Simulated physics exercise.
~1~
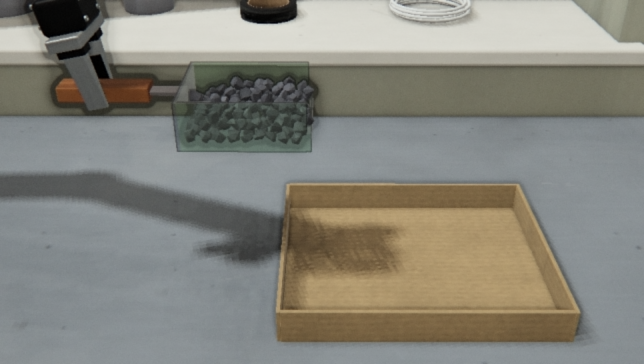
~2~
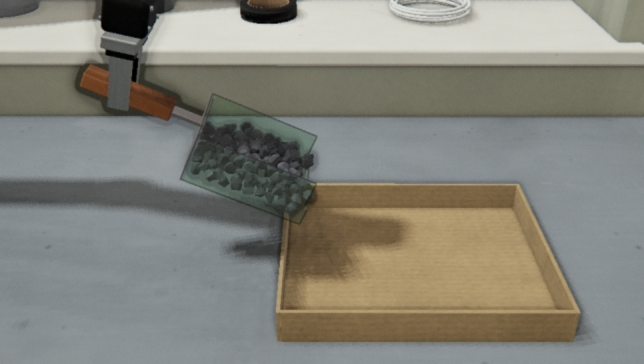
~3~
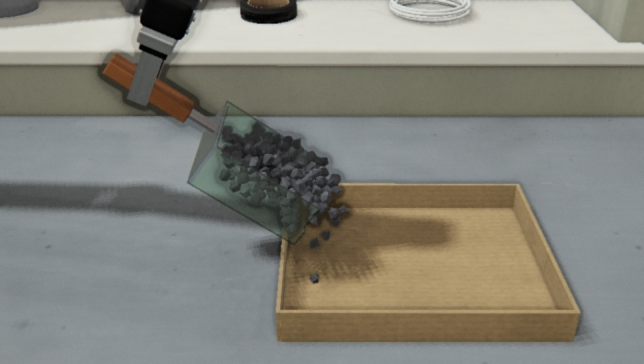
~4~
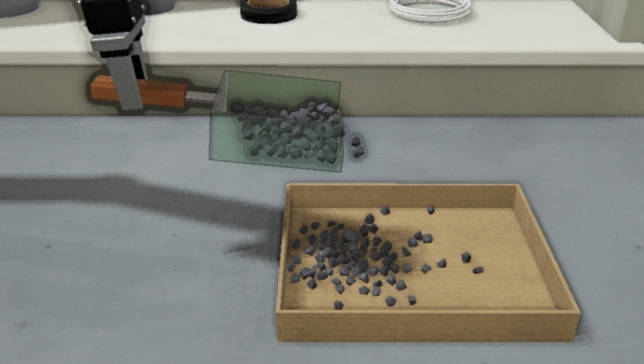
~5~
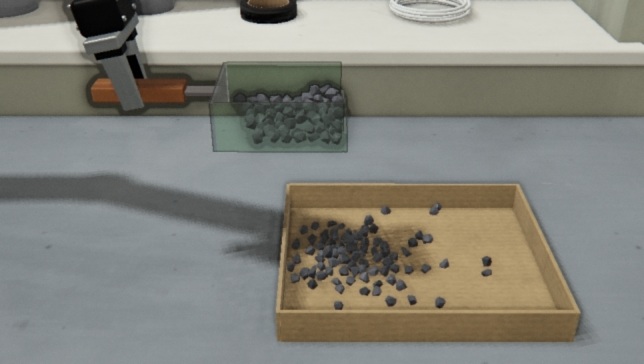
At the start, a robot gripper holds a clear greenish box by its orange-brown handle, level and filled with small dark pebbles, above and to the left of an empty shallow wooden tray. The gripper moves a little to the right and tips the box down toward the tray. As the box tilts more steeply, the pebbles slide to its lower end and begin spilling over the tray's left side. The box then swings back up toward level, with a good many pebbles still inside. Finally it is level again, while the fallen pebbles lie heaped and scattered mostly across the tray's left half.
